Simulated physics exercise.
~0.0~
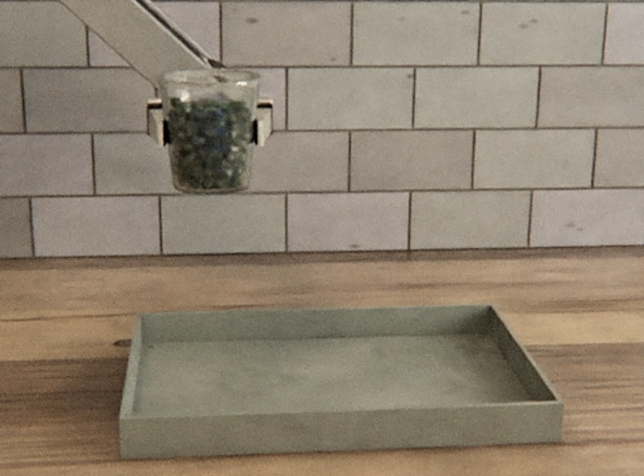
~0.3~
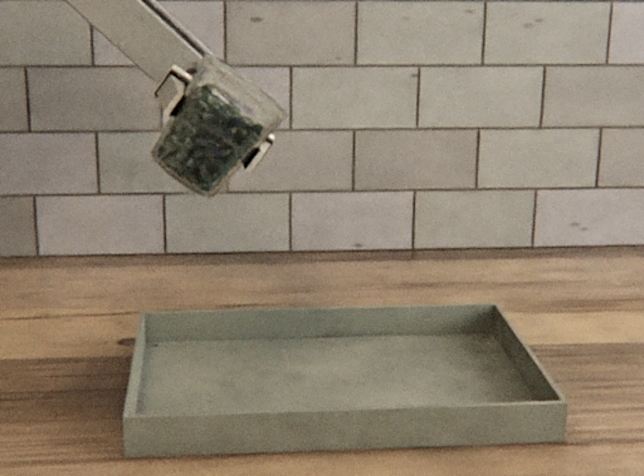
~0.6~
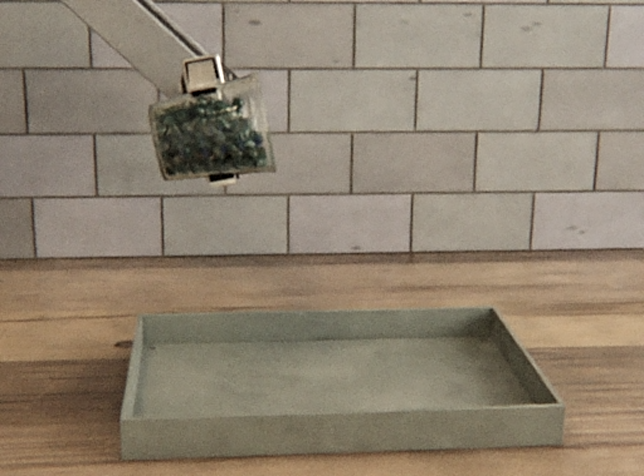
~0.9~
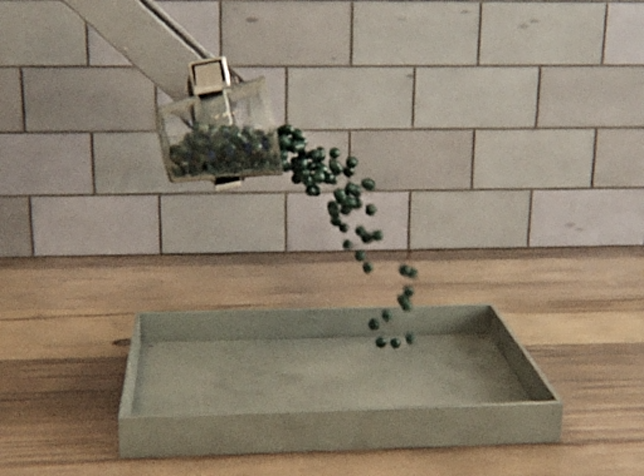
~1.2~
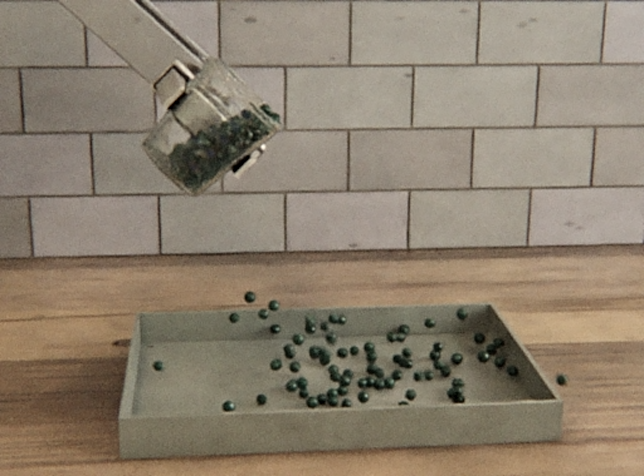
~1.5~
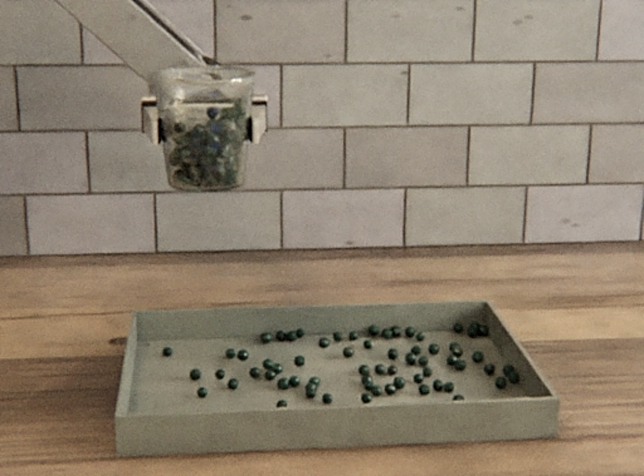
A clear cup of dark green beads hangs in a robot gripper at the upper left, above a shallow grey-green tray on a wooden counter, seen from the front and slightly above against pale brick-shaped tiles. The gripper tips the cup toward the right until it lies nearly on its side. Beads spill over the rim in a loose stream and drop into the tray, bouncing and scattering. The arm then swings the cup back upright, still holding many beads. At the end, the rest lie spread across the tray floor.
